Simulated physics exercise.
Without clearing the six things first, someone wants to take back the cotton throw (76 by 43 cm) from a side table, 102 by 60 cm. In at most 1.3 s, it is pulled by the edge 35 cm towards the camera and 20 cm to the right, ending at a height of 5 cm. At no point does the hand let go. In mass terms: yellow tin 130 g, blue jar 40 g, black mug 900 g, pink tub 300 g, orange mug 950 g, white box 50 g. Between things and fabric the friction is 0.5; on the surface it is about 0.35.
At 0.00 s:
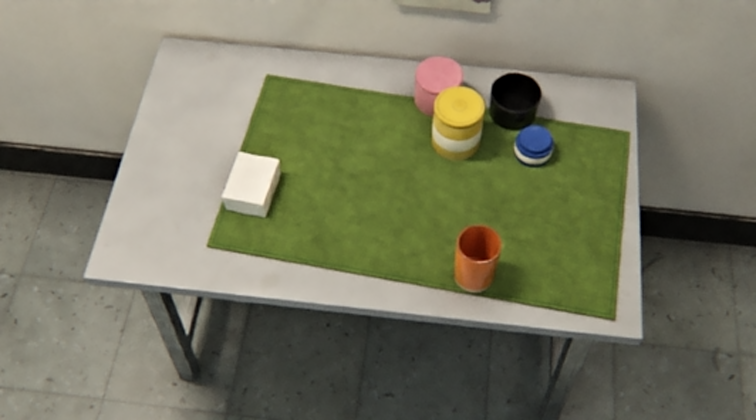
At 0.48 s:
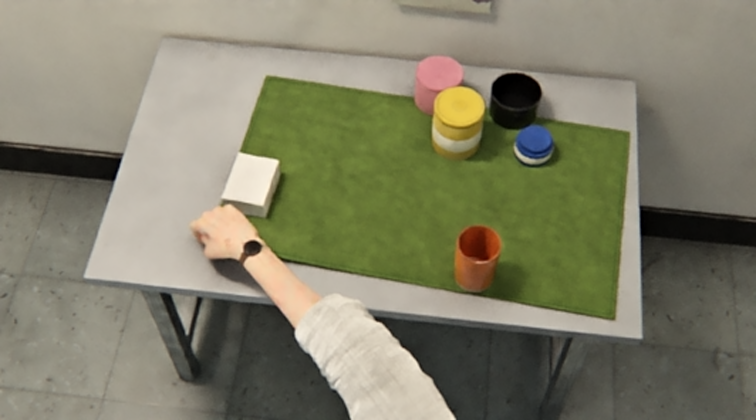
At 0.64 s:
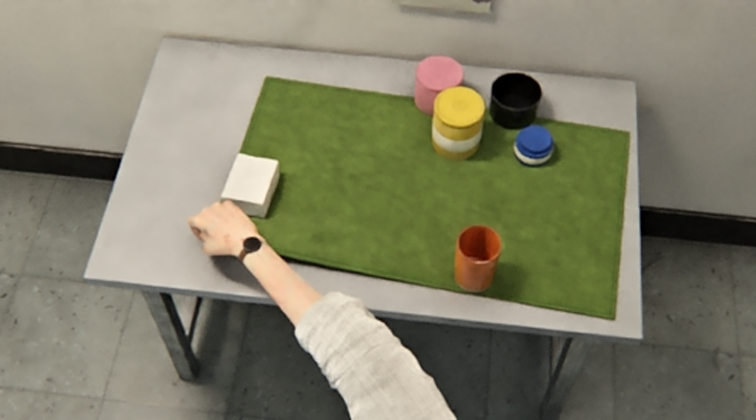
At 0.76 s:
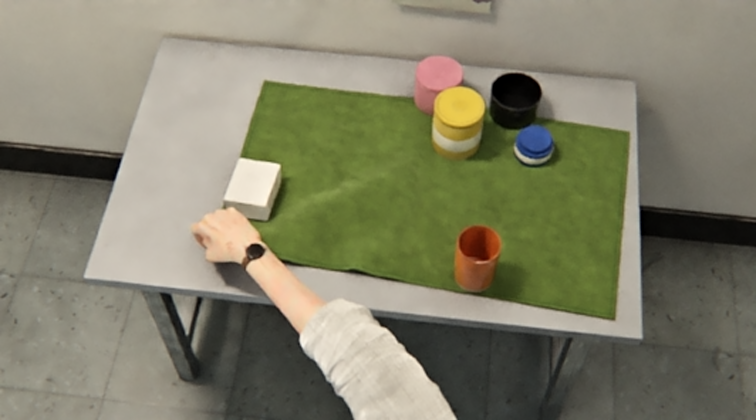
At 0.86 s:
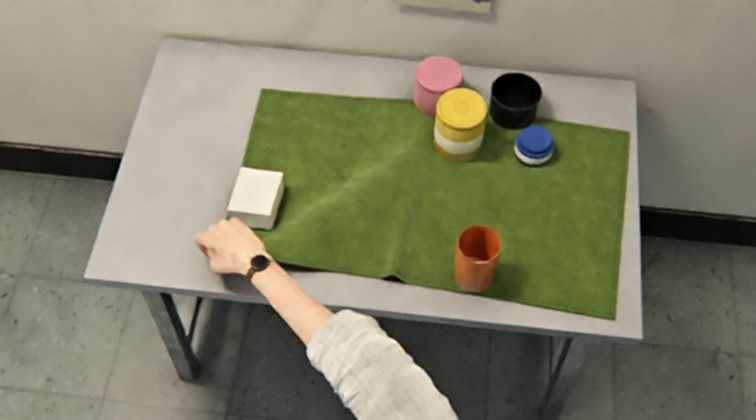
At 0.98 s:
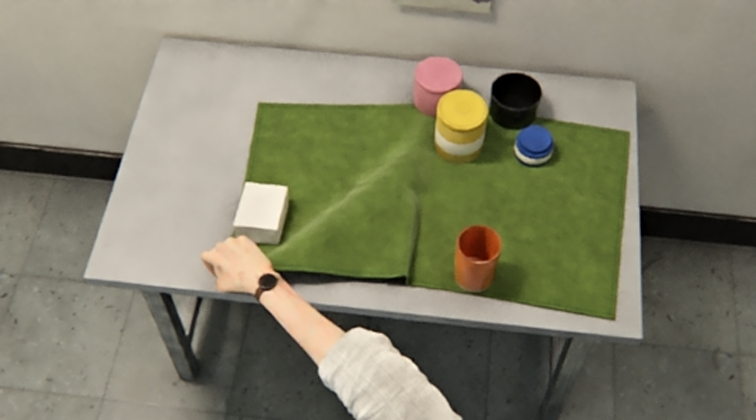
A hand pulling the near left corner of a green cloth towards the camera, wrinkling it and shifting the white box.
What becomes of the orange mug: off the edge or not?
My guess is it is left on the surface.
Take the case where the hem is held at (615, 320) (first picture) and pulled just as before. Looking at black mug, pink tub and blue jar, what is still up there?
Well, in that case the black mug survives on top, the pink tub survives on top and the blue jar tips off.
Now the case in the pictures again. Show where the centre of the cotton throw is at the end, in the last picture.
It sits near (413, 245) in pixels.
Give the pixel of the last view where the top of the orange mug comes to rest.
Rest point, last frame: Approx. (501, 276).
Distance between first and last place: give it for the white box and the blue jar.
About: White box over the edge, blue jar 15 cm.
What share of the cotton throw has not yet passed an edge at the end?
I'd estimate close to 75 per cent.
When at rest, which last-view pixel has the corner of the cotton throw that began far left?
It settles at roughly (196, 256).
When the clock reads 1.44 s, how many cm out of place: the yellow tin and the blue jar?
The yellow tin is 10 cm out, the blue jar 6 cm.
At 1.2 s, 95 % of the cotton throw is still over the top; orange mug 1 cm off its start, white box 16 cm off its start, yellow tin 3 cm off its start.
At 1.4 s, 90 % of the cotton throw is still over the top; orange mug 4 cm off its start, white box 26 cm off its start, black mug 10 cm off its start.
At 1.7 s, 80 % of the cotton throw is still over the top; orange mug 6 cm off its start at (497, 271), white box 35 cm off its start at (254, 359), black mug 15 cm off its start at (448, 113).
At 1.9 s, 75 % of the cotton throw is still over the top; orange mug 7 cm off its start, white box over the edge, black mug 17 cm off its start.
At 3.5 s, 75 % of the cotton throw is still over the top; orange mug 7 cm off its start at (501, 276), white box over the edge, black mug 17 cm off its start at (439, 120), yellow tin 16 cm off its start at (415, 163).
